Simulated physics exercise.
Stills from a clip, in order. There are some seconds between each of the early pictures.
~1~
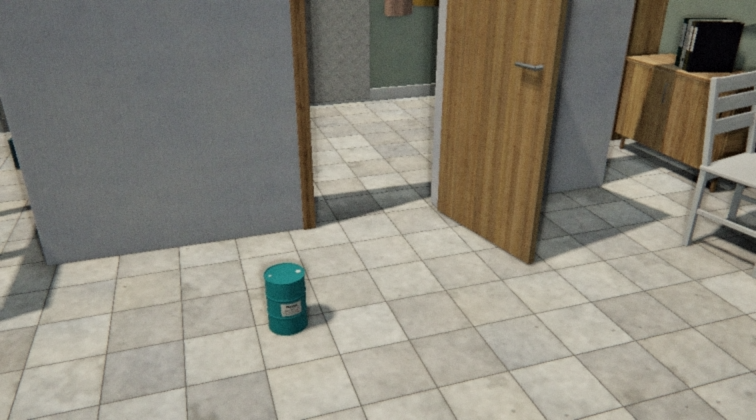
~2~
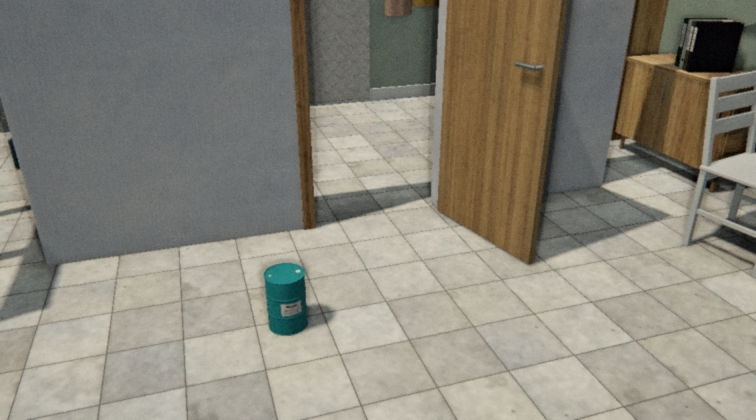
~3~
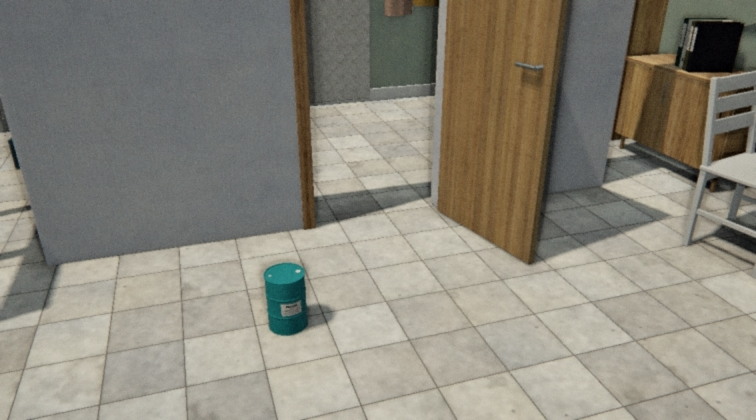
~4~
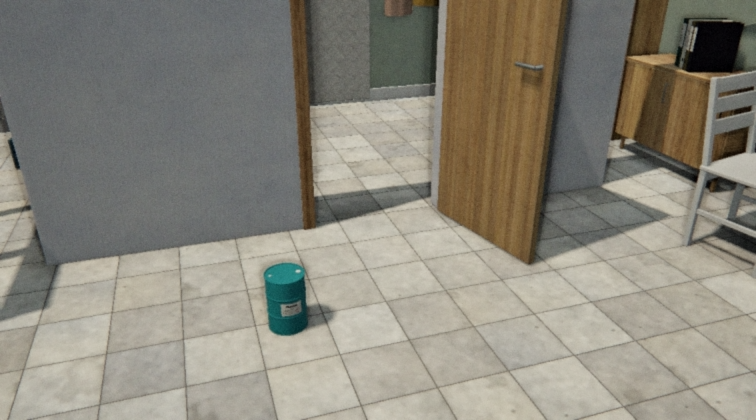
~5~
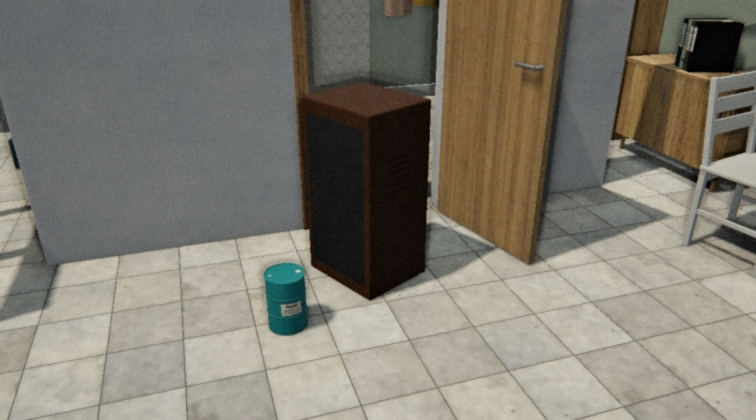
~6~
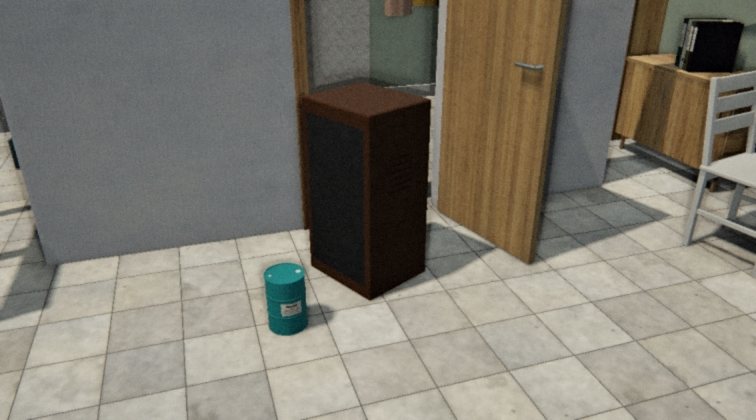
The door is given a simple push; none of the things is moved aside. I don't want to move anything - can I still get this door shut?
No, likely result: Gap remaining.
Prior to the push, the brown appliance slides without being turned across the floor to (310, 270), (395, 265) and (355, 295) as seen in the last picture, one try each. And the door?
First try: It closes; second try: It jams; third try: It shuts.
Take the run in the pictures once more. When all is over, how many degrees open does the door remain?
About 60°.
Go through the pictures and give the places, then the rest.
In the first picture, door wide open and still; turquoise canister (286, 299).
In the second picture, door wide open and still; turquoise canister (286, 299).
In the third picture, door wide open and still; turquoise canister (286, 299).
In the fourth picture, door wide open and still; turquoise canister (286, 299).
In the fifth picture, door wide open and still; turquoise canister (286, 299).
In the sixth picture, door wide open and still; brown appliance (367, 189); turquoise canister (286, 299).
Then, 0.40 s after the last picture, door 98° open.
Then, 0.70 s after the last picture, door 84° open.
Then, 0.90 s after the last picture, door 73° open.
Then, 1.10 s after the last picture, door 62° open.
At rest, door 62° open; both in place. Seen from the same camera at the end, brown appliance near (365, 189).
